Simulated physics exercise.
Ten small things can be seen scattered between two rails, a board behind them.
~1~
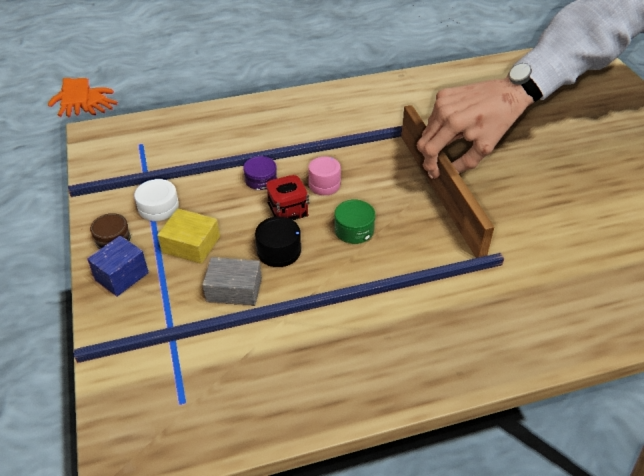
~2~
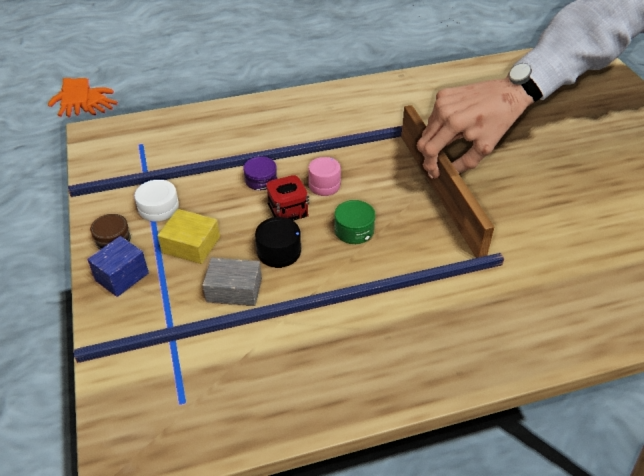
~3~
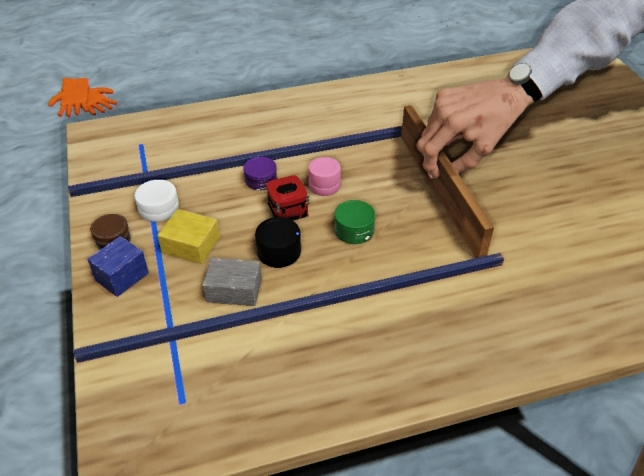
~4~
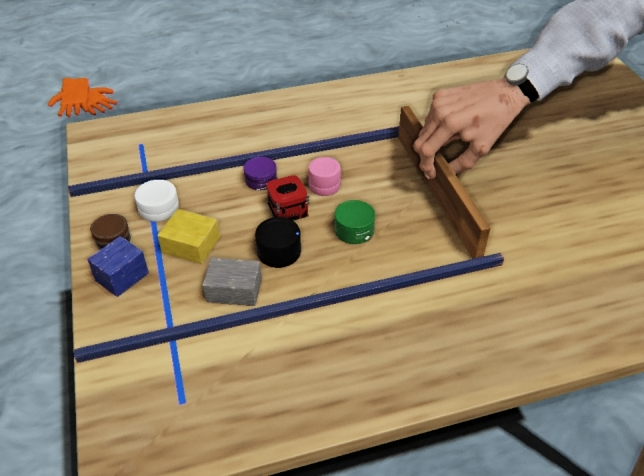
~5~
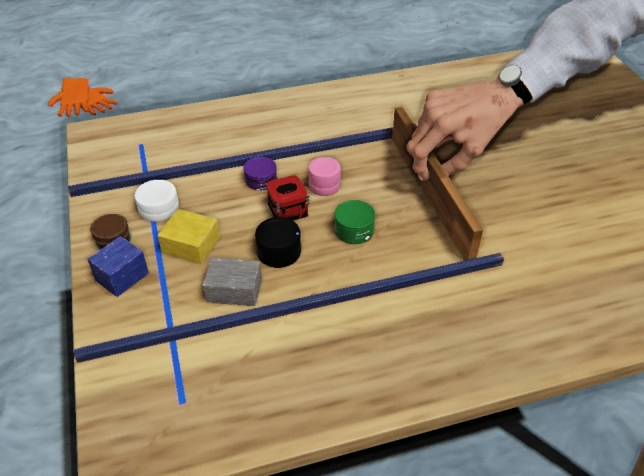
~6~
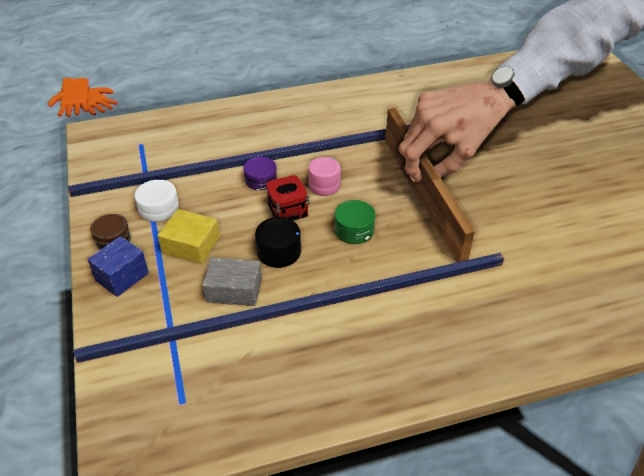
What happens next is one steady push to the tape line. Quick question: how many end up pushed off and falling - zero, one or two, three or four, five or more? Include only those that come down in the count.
One or two.
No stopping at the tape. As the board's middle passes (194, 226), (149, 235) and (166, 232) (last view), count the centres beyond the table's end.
Over the end: 0, 2, 1.
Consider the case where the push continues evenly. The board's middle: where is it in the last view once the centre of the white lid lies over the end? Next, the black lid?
The white lid puts it at (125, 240), the black lid at (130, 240).
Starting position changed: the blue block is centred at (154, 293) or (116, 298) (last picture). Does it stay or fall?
Order of tries: On, on.
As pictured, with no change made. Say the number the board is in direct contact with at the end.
Number in contact with it: 5.
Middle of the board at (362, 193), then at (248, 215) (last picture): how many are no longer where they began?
The counts are 1 and 7.
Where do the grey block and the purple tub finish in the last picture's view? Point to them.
The first comes to rest at (141, 316), and the second at (131, 191).
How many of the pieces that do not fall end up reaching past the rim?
That adds up to 0.
Soon after, none off yet; brown pot at rest near (111, 233); blue block at rest near (119, 266); white lid at rest near (157, 201).
At rest, the number that fall off is one or two; fallen, blue block and brown pot.
